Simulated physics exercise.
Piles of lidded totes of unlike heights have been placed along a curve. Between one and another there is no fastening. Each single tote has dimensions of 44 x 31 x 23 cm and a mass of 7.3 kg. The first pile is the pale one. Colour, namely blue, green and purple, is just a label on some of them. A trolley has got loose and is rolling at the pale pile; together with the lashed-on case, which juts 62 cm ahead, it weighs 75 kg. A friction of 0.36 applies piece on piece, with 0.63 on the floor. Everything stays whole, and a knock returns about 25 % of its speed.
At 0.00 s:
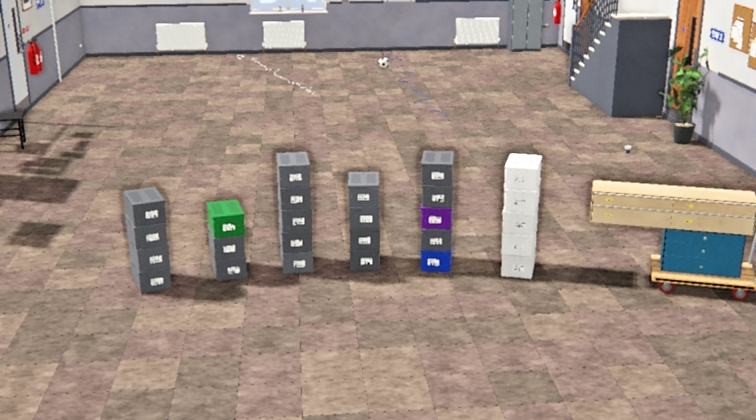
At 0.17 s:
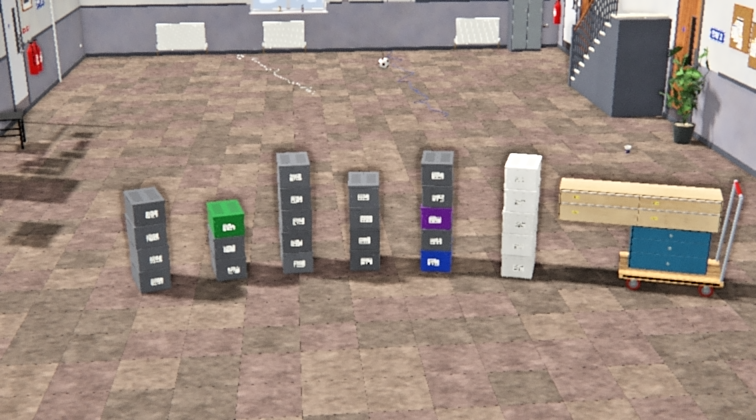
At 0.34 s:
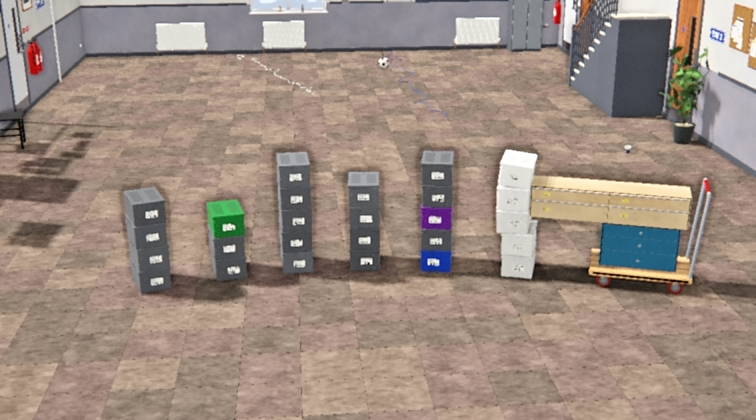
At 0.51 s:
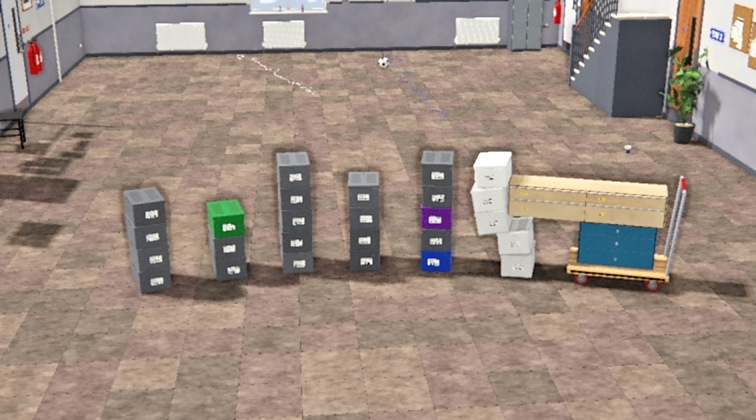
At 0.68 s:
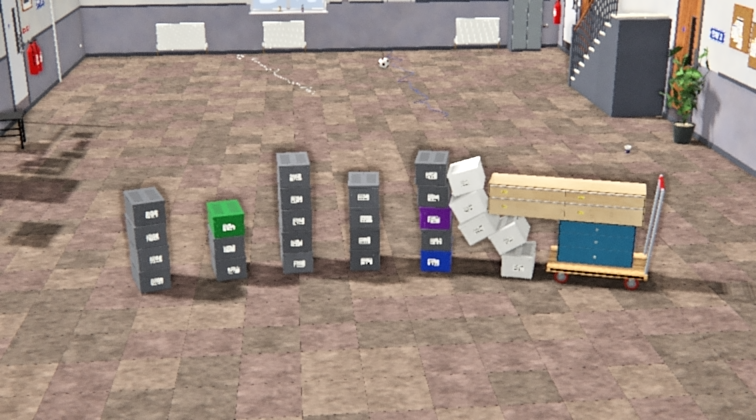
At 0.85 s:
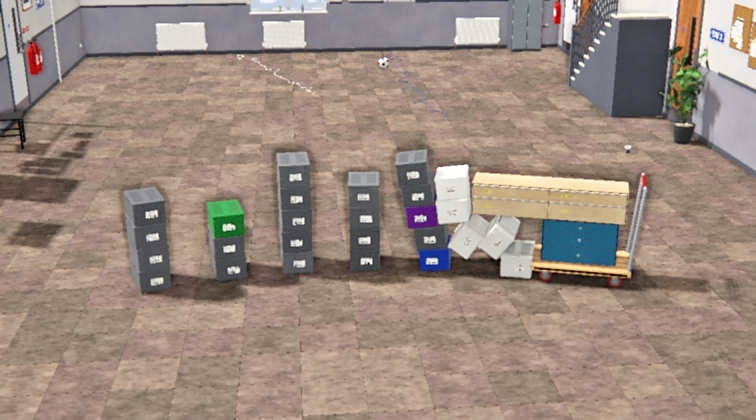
A loaded trolley rolled left into the white stack of boxes, its jutting case shoving the upper ones over until they crumpled against the neighbouring dark stack, which shifted and leaned slightly left.
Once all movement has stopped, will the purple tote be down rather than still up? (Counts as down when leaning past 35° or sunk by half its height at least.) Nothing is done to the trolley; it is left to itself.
Yes, it ends up out of place.
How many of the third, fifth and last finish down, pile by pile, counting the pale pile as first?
Tally - third: 0; fifth: 0; last: 0.
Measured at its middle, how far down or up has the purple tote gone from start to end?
It finishes some 40 cm lower than at the start.
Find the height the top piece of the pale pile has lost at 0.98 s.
Roughly 20 cm lower.
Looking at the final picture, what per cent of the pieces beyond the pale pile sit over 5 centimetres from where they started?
40 in a hundred.
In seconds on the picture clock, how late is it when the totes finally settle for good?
At around 3.0 s.
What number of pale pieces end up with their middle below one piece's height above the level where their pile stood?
Count: 2.
Around 0.98 s, 4 of the pale pile down; none of the 21 other totes down, 5 disturbed; purple tote tipped 17°; blue tote tipped 7°.
Around 1.42 s, 4 of the pale pile down; 3 of the 21 other totes down; purple tote tipped 43°, 9 cm lower.
Around 2.16 s, 4 of the pale pile down; 3 of the 21 other totes down; purple tote on its side.
Finally (3.4 s), 4 of the pale pile down; 3 of the 21 other totes down; purple tote on its side; blue tote unmoved; green tote unmoved. Seen by the last camera, middles, purple tote near (401, 249), blue tote near (435, 253).
